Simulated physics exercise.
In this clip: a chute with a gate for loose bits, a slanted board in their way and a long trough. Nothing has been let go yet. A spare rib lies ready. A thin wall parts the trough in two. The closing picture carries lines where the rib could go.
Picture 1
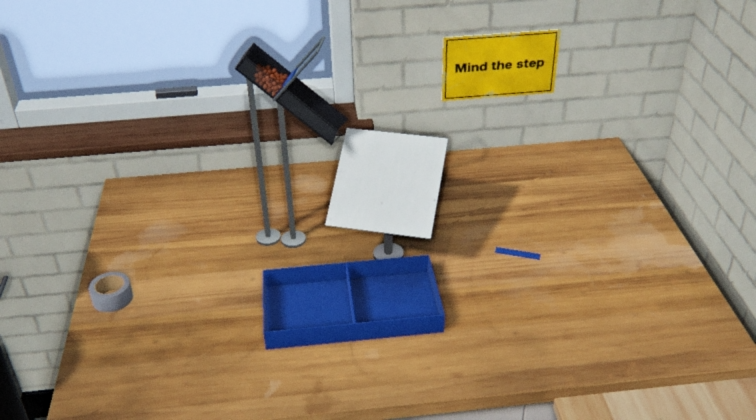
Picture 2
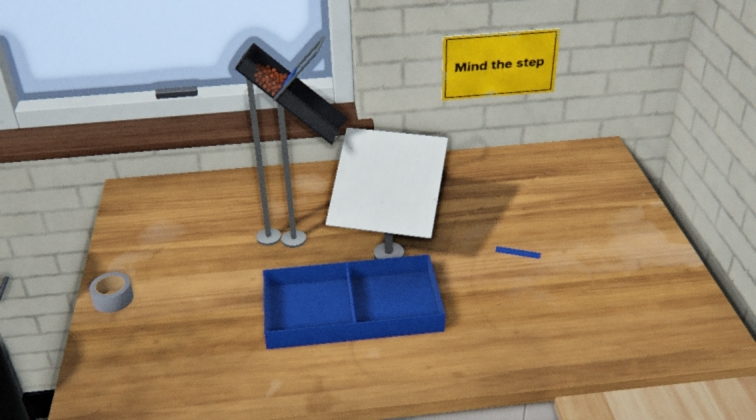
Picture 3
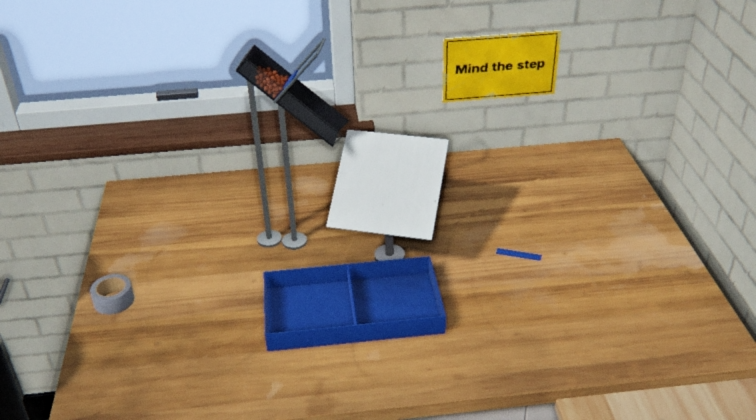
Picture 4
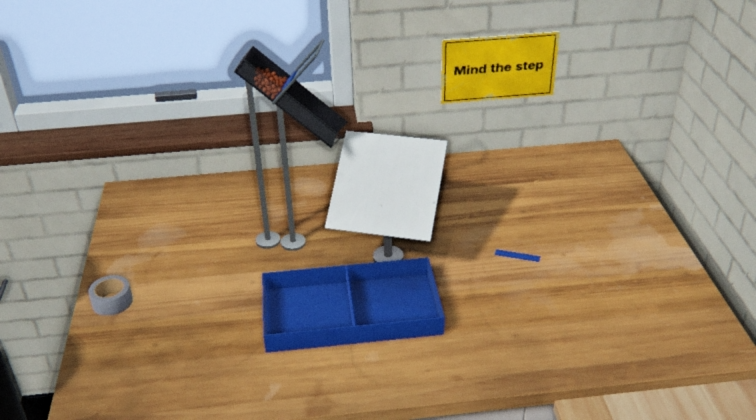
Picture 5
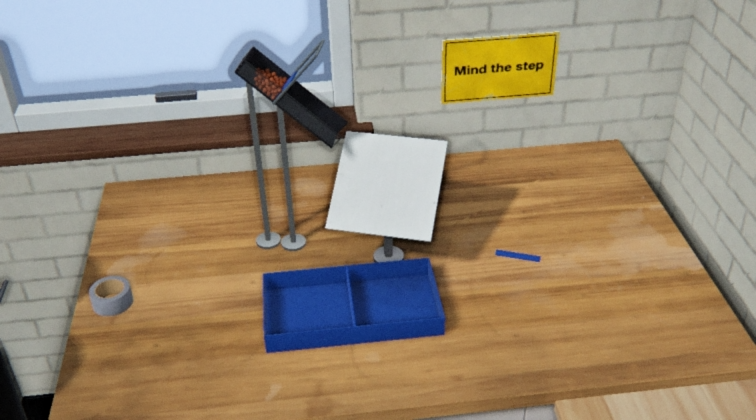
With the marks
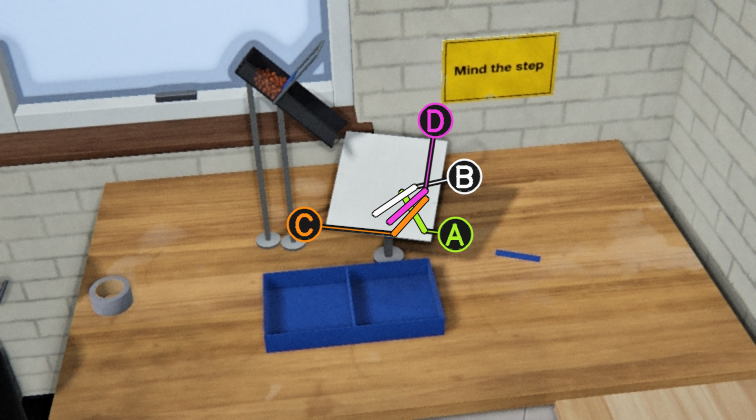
A dark sloping chute held reddish-brown bits behind a shut gate, above a tilted white board and a blue trough split in two on a wooden table, and nothing moved apart from slight camera shake.
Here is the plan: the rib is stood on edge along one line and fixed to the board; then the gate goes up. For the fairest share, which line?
Line B does it best.
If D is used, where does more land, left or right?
The right half.
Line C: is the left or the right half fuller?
Right.
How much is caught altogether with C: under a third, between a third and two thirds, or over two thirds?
Over two thirds.
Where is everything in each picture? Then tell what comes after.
The first picture shows load behind the gate at (272, 82), clay pellets; lip of the chute at (335, 137), sloping fairly steeply.
The second picture shows middle of the board at (387, 181), tilted fairly steeply; middle of its low edge at (378, 231); of its high edge at (397, 133).
The third picture shows front corners of the trough at (265, 334) and (445, 316); front end of its middle wall at (356, 325); gate still shut at (292, 79).
The fourth picture shows middle of the load at (272, 85); lip at (334, 140).
The fifth picture shows middle of the load at (272, 85); lip at (335, 141).
On the marked copy, line A from (401, 192) to (424, 230); line B from (414, 187) to (375, 213); line C from (425, 198) to (393, 233); line D from (425, 190) to (389, 221).
Choosing A, of what is caught, a small part in the left half, nearly all in the right.
Choosing B, of what is caught, about half in the left half, about half in the right.
Choosing C, of what is caught, a small part in the left half, nearly all in the right.
Choosing D, of what is caught, a small part in the left half, nearly all in the right.
